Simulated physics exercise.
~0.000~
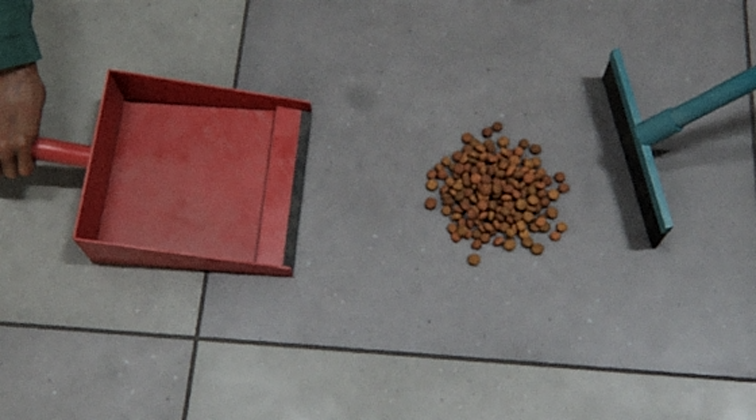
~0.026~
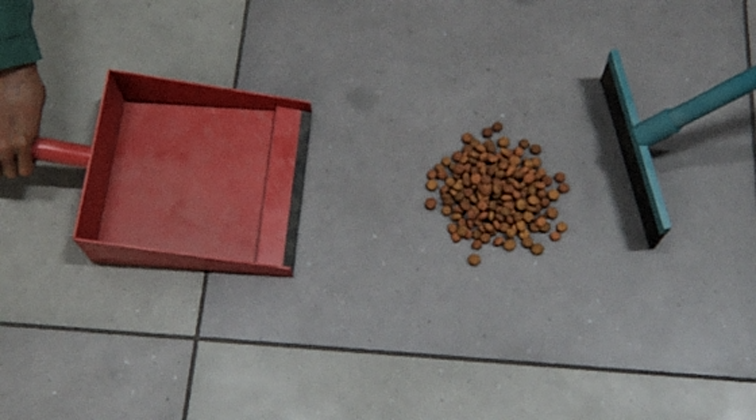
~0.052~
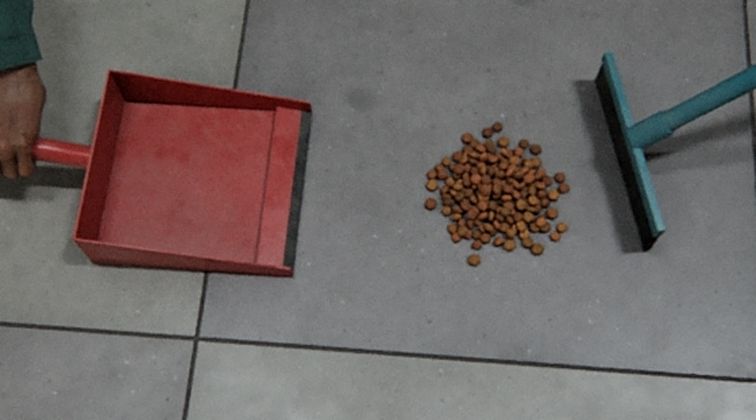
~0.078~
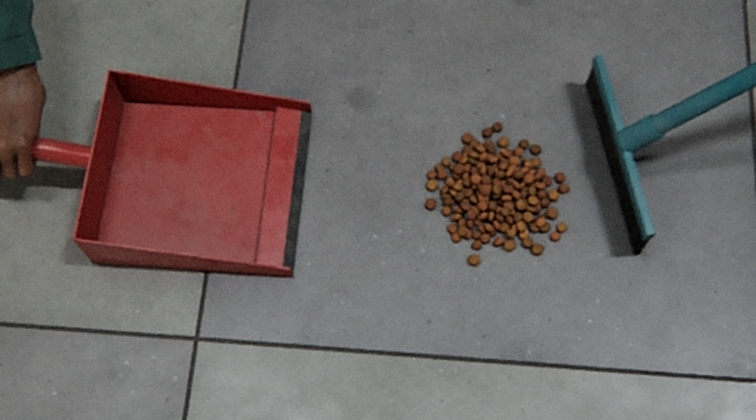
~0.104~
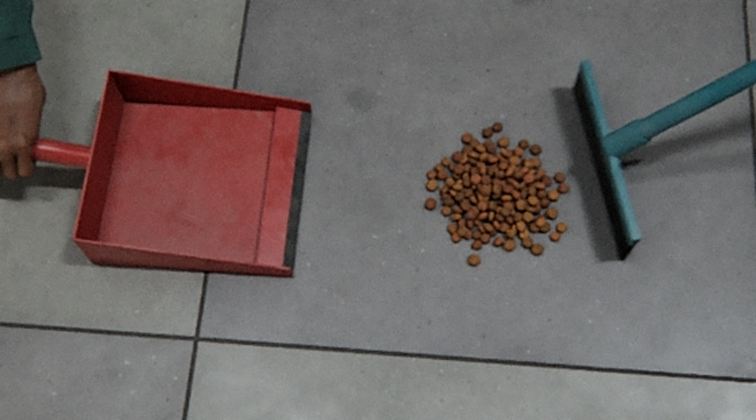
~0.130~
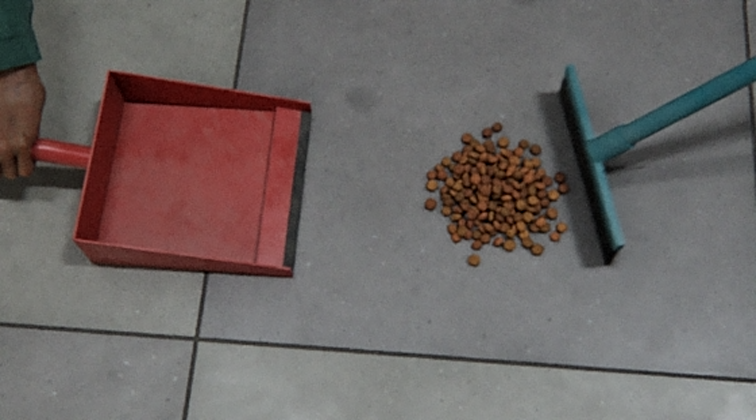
A teal squeegee-like blade on a long handle slides leftward and slightly towards the viewer across grey floor tiles, closing the gap to a heap of brown kibble. The heap sits still in the middle, seen from above, while at left a hand in a green sleeve holds a red dustpan motionless, its open edge facing the pieces. The blade starts slowly, then moves faster, and the camera stays fixed.
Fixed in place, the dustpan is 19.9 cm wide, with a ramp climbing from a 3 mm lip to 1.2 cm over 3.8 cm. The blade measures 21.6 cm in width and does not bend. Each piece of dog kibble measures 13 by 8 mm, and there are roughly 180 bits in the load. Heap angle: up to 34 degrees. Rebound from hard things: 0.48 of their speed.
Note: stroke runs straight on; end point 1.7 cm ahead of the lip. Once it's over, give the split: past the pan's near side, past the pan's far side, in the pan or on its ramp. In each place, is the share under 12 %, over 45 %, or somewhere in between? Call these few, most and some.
I would put it this way: Near side some, far side few, pan some.
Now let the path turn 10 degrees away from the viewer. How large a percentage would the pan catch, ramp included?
It would be near 20 per cent.
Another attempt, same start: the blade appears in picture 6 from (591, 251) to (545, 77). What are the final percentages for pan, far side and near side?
The pan gets 30, the far side 0 and the near side 35.
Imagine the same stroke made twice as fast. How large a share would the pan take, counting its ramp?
Then around 40 per cent.
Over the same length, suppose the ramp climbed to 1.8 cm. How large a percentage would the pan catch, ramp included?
20 per cent.
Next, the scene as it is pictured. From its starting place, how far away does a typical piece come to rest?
It works out to some 24 cm.
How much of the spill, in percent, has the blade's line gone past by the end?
Roughly 5 per cent of it.
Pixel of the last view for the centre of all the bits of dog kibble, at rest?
Near (304, 255).
Then, at 0.35 s, middle of the blade 17 cm from the lip; 0 % over the lip, far side 0 %, near side 5 %.
Then, at 0.49 s, middle of the blade 9 cm from the lip; 0 % over the lip, far side 0 %, near side 20 %.
After 0.76 s, middle of the blade 4 cm from the lip; 20 % over the lip, far side 0 %, near side 35 %.
At rest (1.2 s), near side 35 %, far side 0 %, pan 20 %, in front of the lip or behind the blade 45 %.
